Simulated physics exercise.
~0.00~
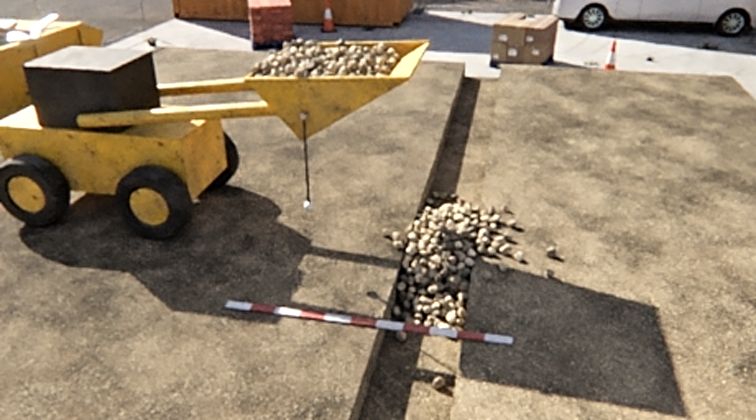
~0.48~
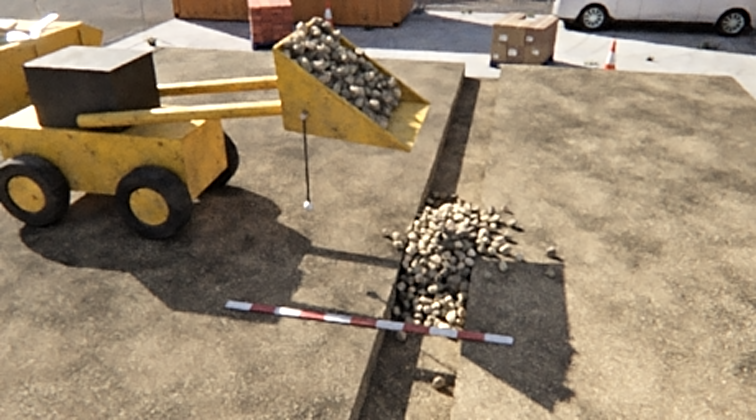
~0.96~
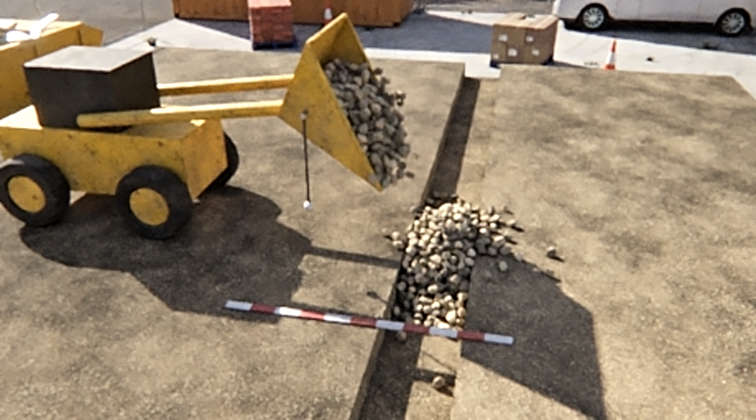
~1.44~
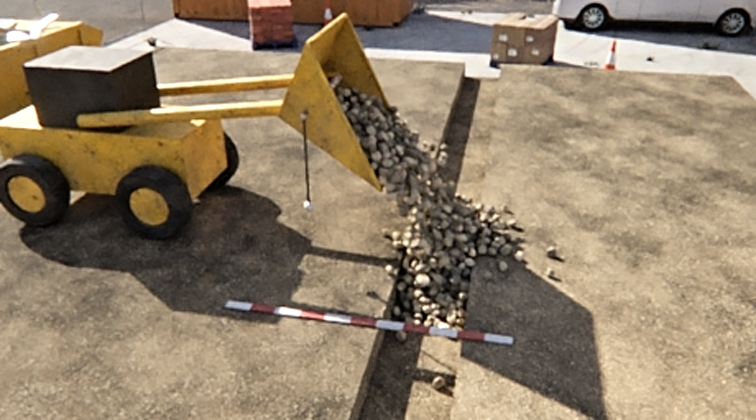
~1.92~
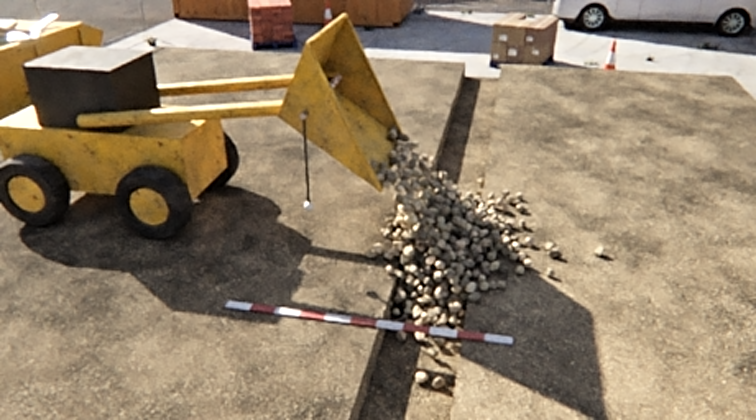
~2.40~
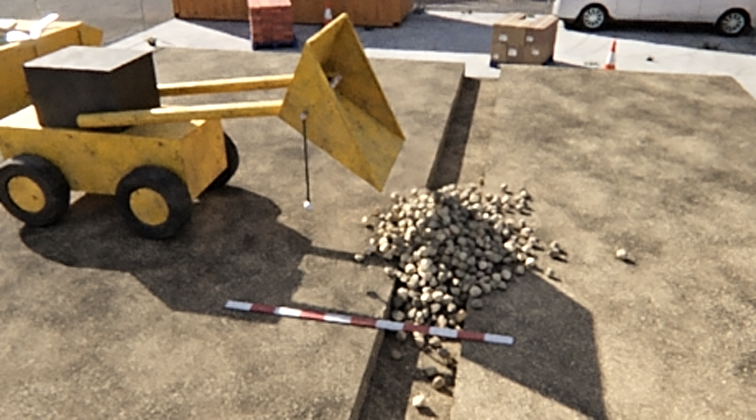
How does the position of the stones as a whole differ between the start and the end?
At the start the stones are split between the raised bucket and a smaller heap in the trench. At the end they all lie lower and farther right overall, in one broad pile on and around the trench, with the bucket empty.
